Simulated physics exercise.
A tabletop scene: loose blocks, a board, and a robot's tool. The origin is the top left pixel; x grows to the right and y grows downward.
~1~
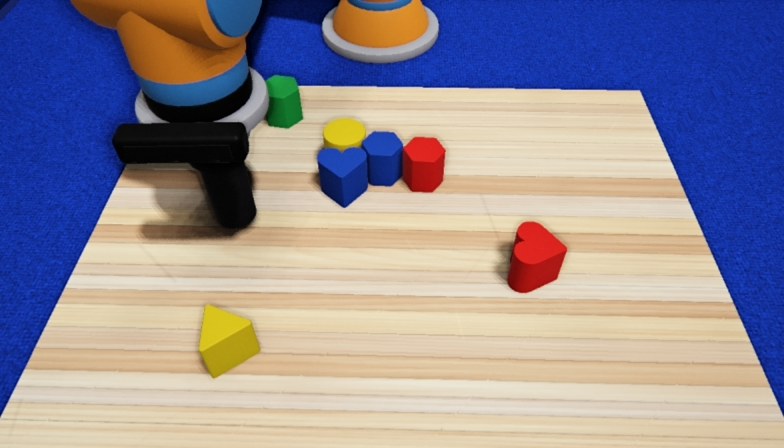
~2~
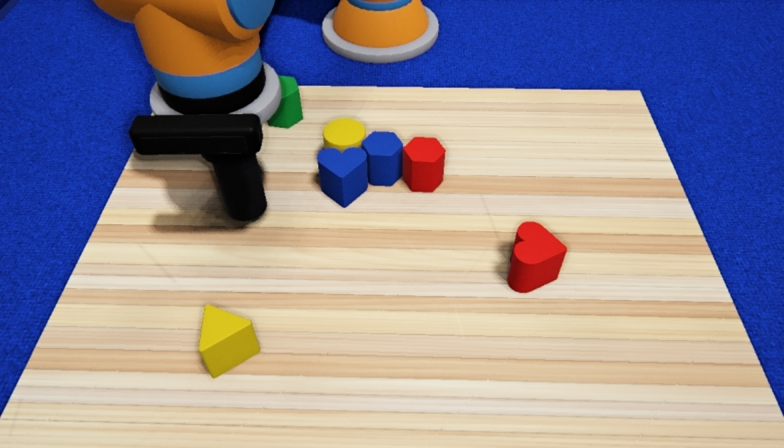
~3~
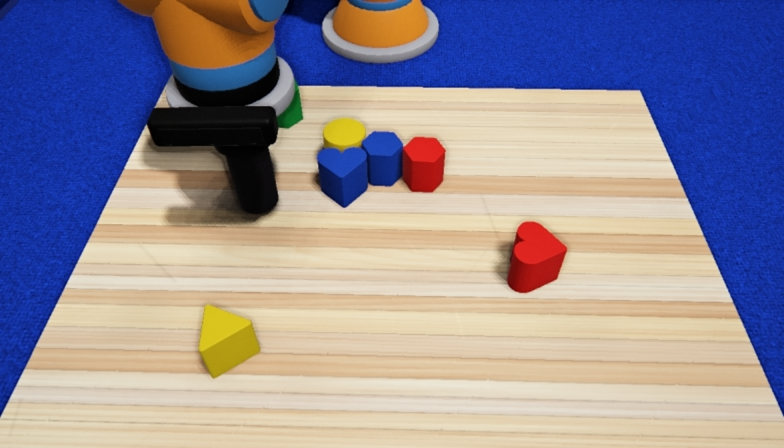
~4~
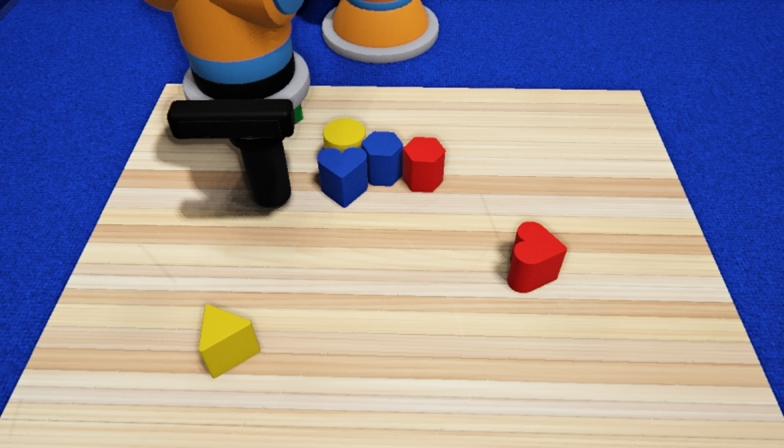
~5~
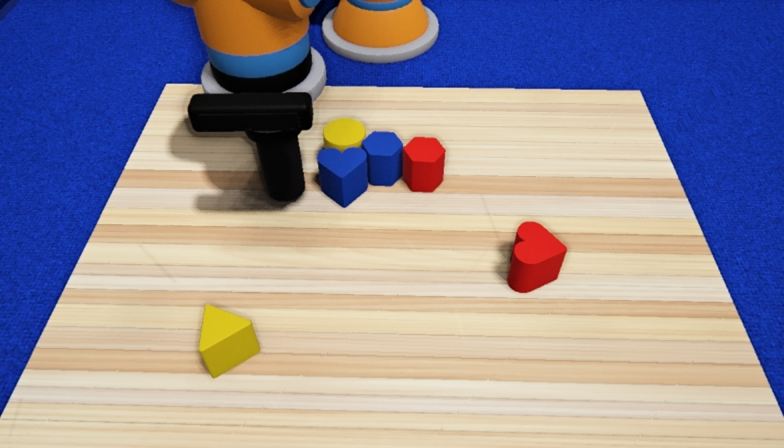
On a light wooden tabletop, a robot's black tool gliding right and slightly away toward a cluster of coloured blocks, touching none.
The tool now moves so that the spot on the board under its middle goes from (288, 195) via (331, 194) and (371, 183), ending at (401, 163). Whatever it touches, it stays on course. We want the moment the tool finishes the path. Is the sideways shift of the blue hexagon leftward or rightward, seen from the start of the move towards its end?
Measured against the direction from start to end, the blue hexagon shifts toward the left-hand side.
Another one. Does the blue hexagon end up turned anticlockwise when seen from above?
I expect so.
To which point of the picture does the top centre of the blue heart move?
Pixel (409, 164).
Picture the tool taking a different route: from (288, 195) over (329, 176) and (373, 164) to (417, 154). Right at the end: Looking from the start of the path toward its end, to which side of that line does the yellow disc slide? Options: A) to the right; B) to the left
My pick is B.
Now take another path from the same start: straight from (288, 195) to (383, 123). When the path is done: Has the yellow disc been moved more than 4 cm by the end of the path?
Short answer: Yes.
What follows on the original path. One third of the way, tool at (331, 187); blue heart at (371, 162), turned 15° clockwise; blue hexagon at (392, 139), turned 30° anticlockwise; red hexagon at (431, 148), turned 15° clockwise.
Two thirds of the way, tool at (371, 176); blue heart at (404, 164), turned 70° clockwise; blue hexagon at (399, 134), turned 55° anticlockwise; red hexagon at (435, 147), turned 30° clockwise.
At the end, tool at (401, 155); blue heart at (409, 164), turned 85° clockwise; yellow disc unmoved; blue hexagon at (424, 113), turned 70° anticlockwise; red hexagon at (442, 146), turned 20° clockwise.
